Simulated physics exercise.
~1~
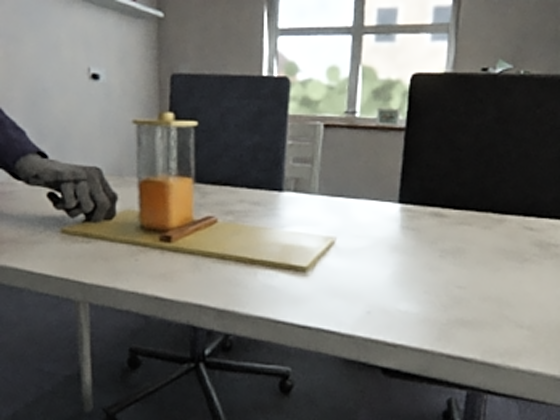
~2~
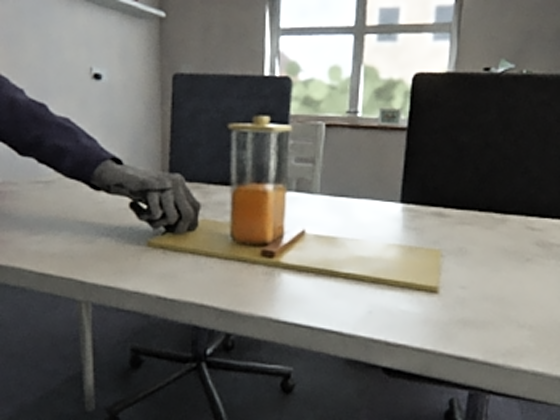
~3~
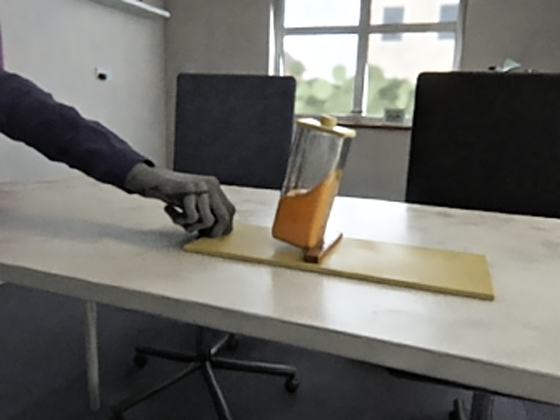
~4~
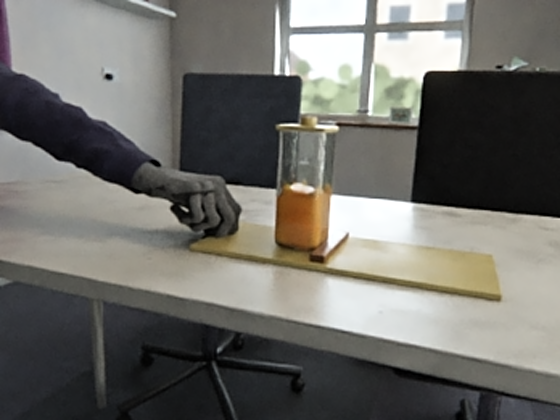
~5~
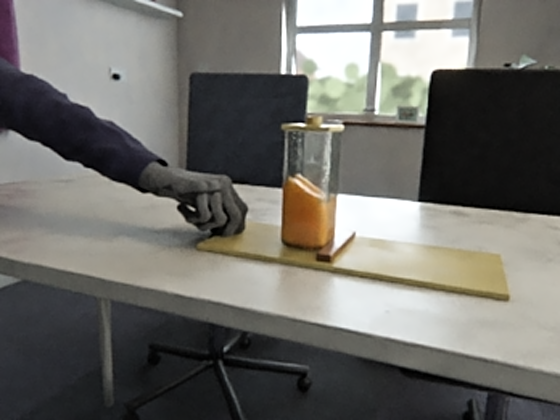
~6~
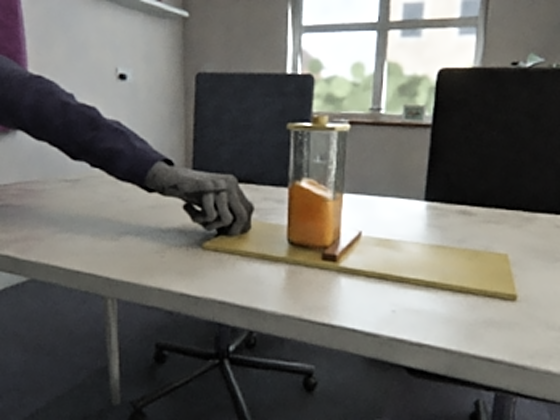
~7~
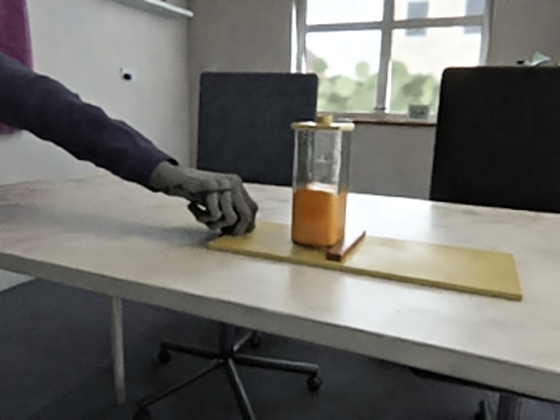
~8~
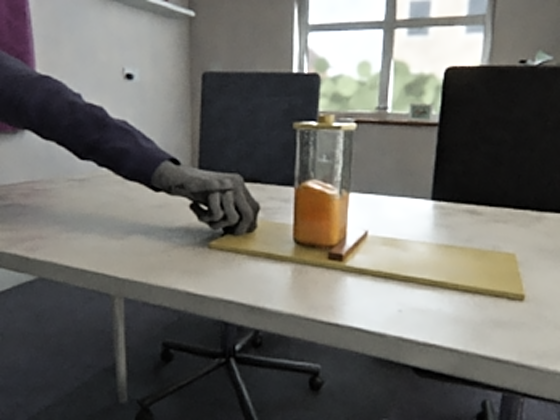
To begin with, a hand at the left holds the end of a flat yellowish board on a pale table, with a lidded, clear square bottle of orange juice standing on it behind a thin brown batten. The hand pushes the board to the right, and the bottle rides along with it. As the board comes to a stop, the bottle tips to the right over the batten, its juice slanting inside. It then rocks back upright without falling. The juice sloshes a little while the hand stays at the board's end, and the bottle finishes standing by the batten.
